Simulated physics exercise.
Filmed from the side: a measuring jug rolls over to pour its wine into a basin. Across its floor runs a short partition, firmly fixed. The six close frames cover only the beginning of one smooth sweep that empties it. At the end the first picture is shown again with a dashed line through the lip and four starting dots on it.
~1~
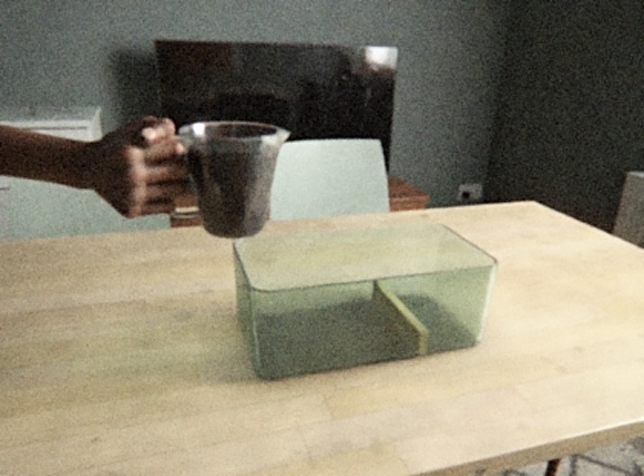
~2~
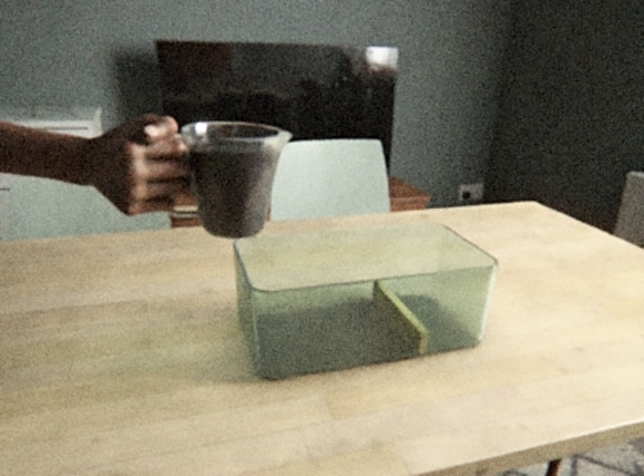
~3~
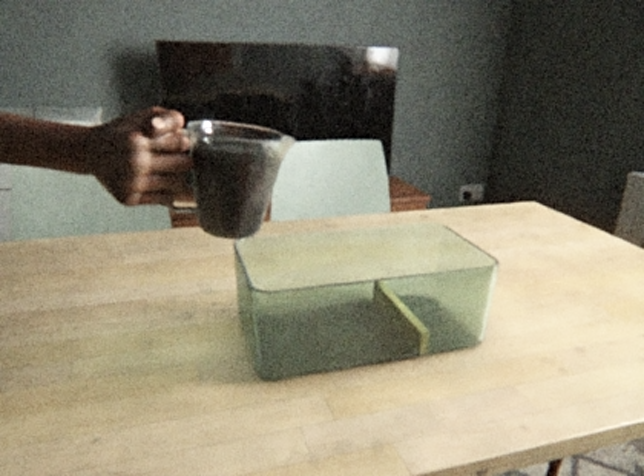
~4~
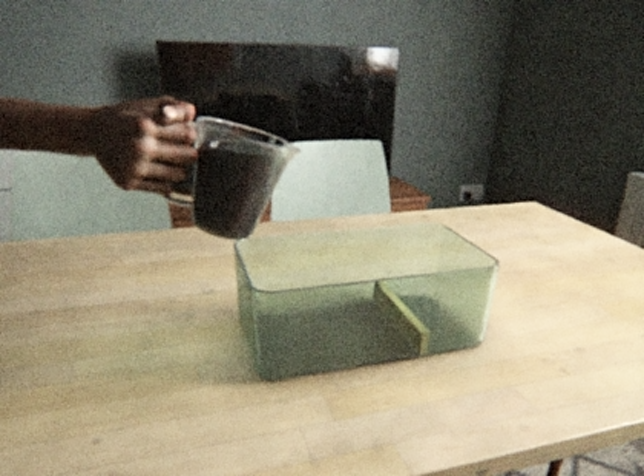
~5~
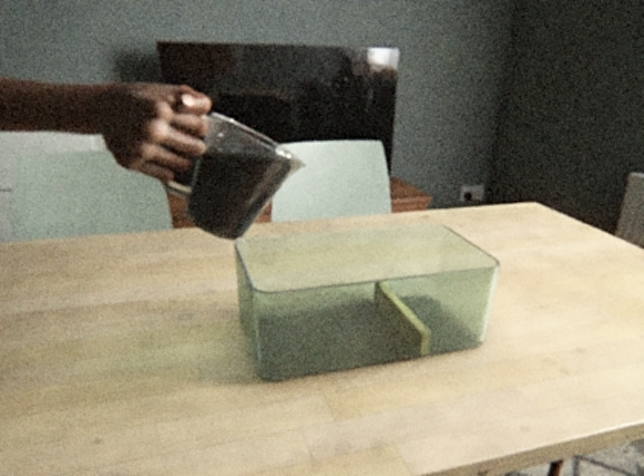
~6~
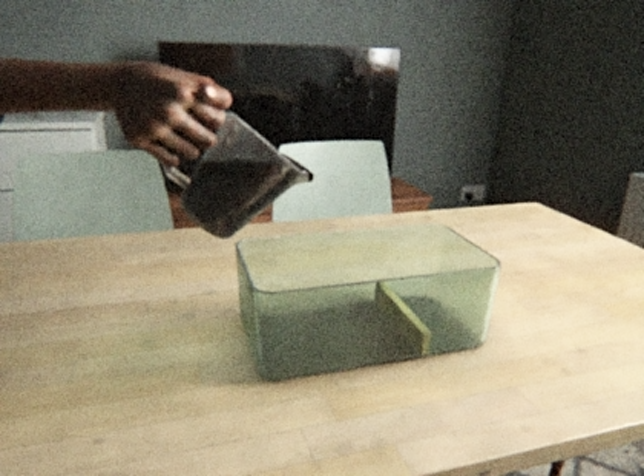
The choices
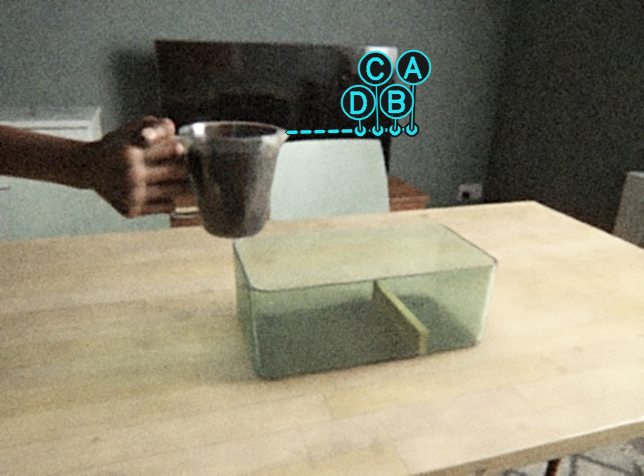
A measuring jug of dark liquid, held by a hand, tilts right above a basin.
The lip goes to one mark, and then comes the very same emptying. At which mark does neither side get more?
C beats the others.
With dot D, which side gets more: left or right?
The left one.
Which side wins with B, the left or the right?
The right side.
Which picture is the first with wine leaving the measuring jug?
In picture 6.
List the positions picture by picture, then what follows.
Upright, lip at (288, 132); basin from (254, 376) to (479, 340); top of the wall at (398, 303); nothing has left yet.
Upright, lip at (290, 134); nothing has left yet.
Tipped about 7°, lip at (294, 140); nothing has left yet.
Tipped about 16°, lip at (299, 150); nothing has left yet.
Tipped about 28°, lip at (304, 163); nothing has left yet.
Tipped about 41°, lip at (306, 179); wine is over the lip, down to (310, 179).
On the marked copy, A at (411, 129); B at (394, 129); C at (377, 130); D at (360, 130).
For dot A, about 25 % ends left of the wall and 72 % right of it; 3 % is lost outside.
For dot B, about 28 % ends left of the wall and 69 % right of it; 3 % is lost outside.
For dot C, about 56 % ends left of the wall and 42 % right of it.
For dot D, about 72 % ends left of the wall and 26 % right of it.
